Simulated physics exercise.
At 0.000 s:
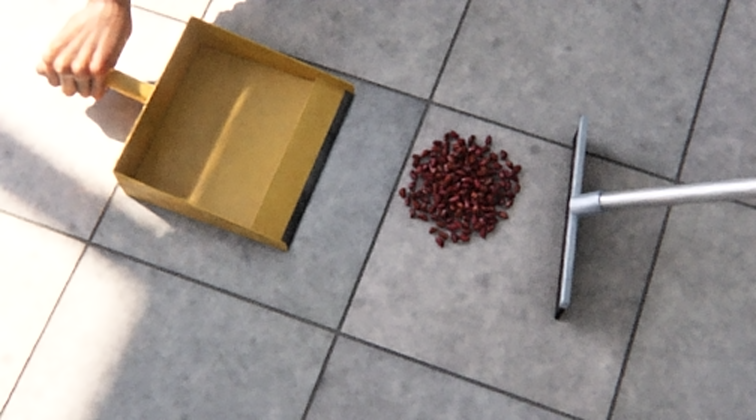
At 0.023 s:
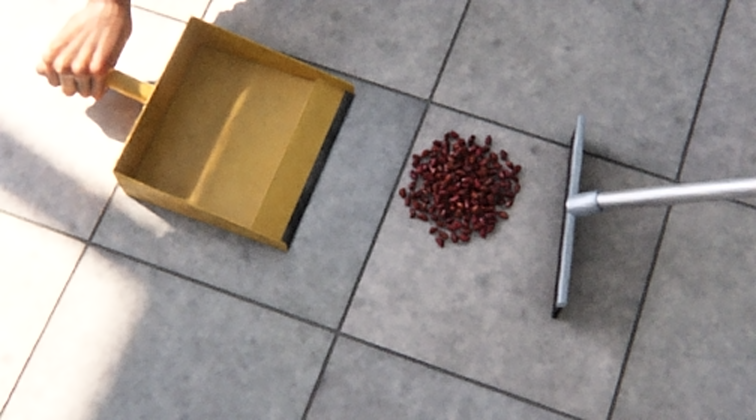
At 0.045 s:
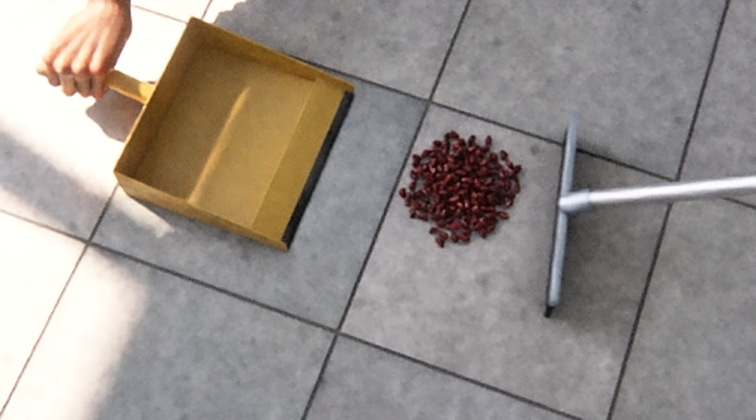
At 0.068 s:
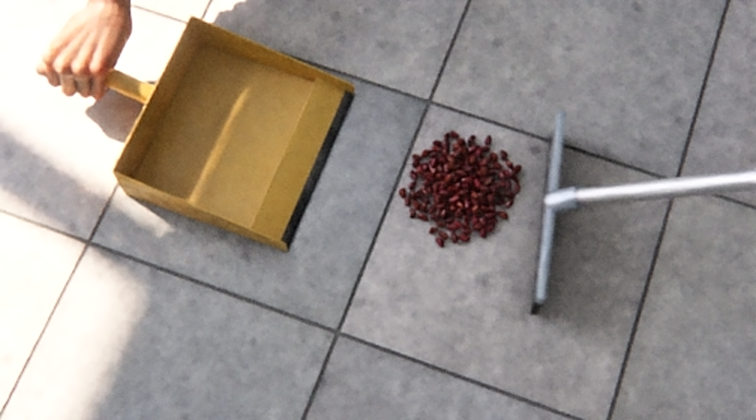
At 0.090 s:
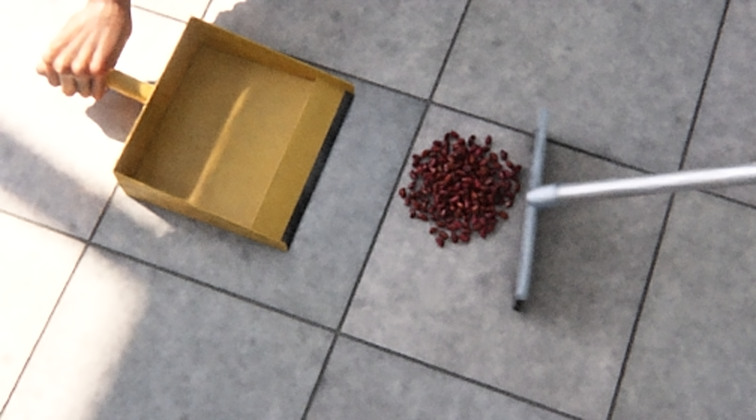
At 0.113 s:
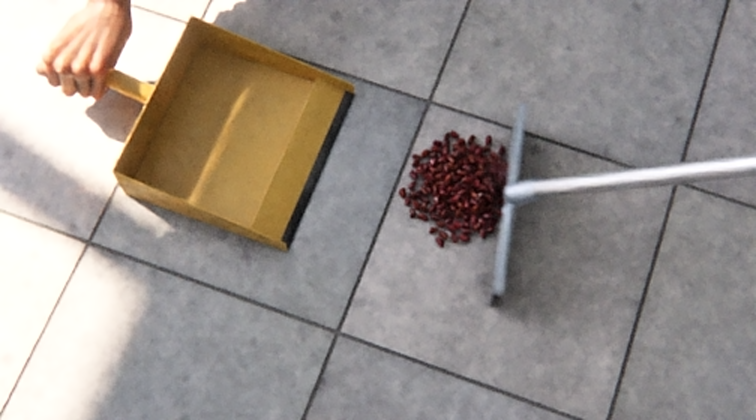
The video shows a hand holding a yellow dustpan still on grey floor tiles while a long-handled blade on the right slides left towards a pile of dark red beans, reaching the pile and starting to press into its right edge.
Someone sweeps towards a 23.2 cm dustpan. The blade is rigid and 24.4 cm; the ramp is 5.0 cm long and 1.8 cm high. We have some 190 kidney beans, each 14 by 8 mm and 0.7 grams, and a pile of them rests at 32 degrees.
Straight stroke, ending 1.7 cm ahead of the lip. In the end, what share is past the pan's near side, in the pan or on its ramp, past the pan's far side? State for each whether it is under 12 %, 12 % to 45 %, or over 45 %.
My prediction: Past the pan's near side: A slim portion; in the pan or on its ramp: The chief portion; past the pan's far side: A slim portion.
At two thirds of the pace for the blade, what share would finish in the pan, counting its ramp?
It would come to roughly 35 percent.
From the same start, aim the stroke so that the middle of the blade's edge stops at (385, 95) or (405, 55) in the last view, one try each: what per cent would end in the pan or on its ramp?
Some 35 and 15 per cent.
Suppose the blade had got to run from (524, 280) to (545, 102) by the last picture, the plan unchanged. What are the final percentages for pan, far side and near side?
Pan 20, far 15, near 5.
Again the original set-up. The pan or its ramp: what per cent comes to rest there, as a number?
Estimated share: 55 per cent.
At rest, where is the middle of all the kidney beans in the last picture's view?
I'd put it at about (303, 174).
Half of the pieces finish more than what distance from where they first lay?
That distance is around 22 cm.
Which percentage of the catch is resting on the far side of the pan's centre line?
Close to 40 %.
Then, at 0.21 s, middle of the blade 12 cm from the lip; 0 % over the lip, far side 5 %, near side 0 %.
After 0.27 s, middle of the blade 6 cm from the lip; 0 % over the lip, far side 5 %, near side 0 %.
After 0.48 s, middle of the blade 4 cm from the lip; 60 % over the lip, far side 5 %, near side 5 %.
In the end, at 2.8 s, near side 10 %, pan 55 %, far side 5 %, in front of the lip or behind the blade 30 %.
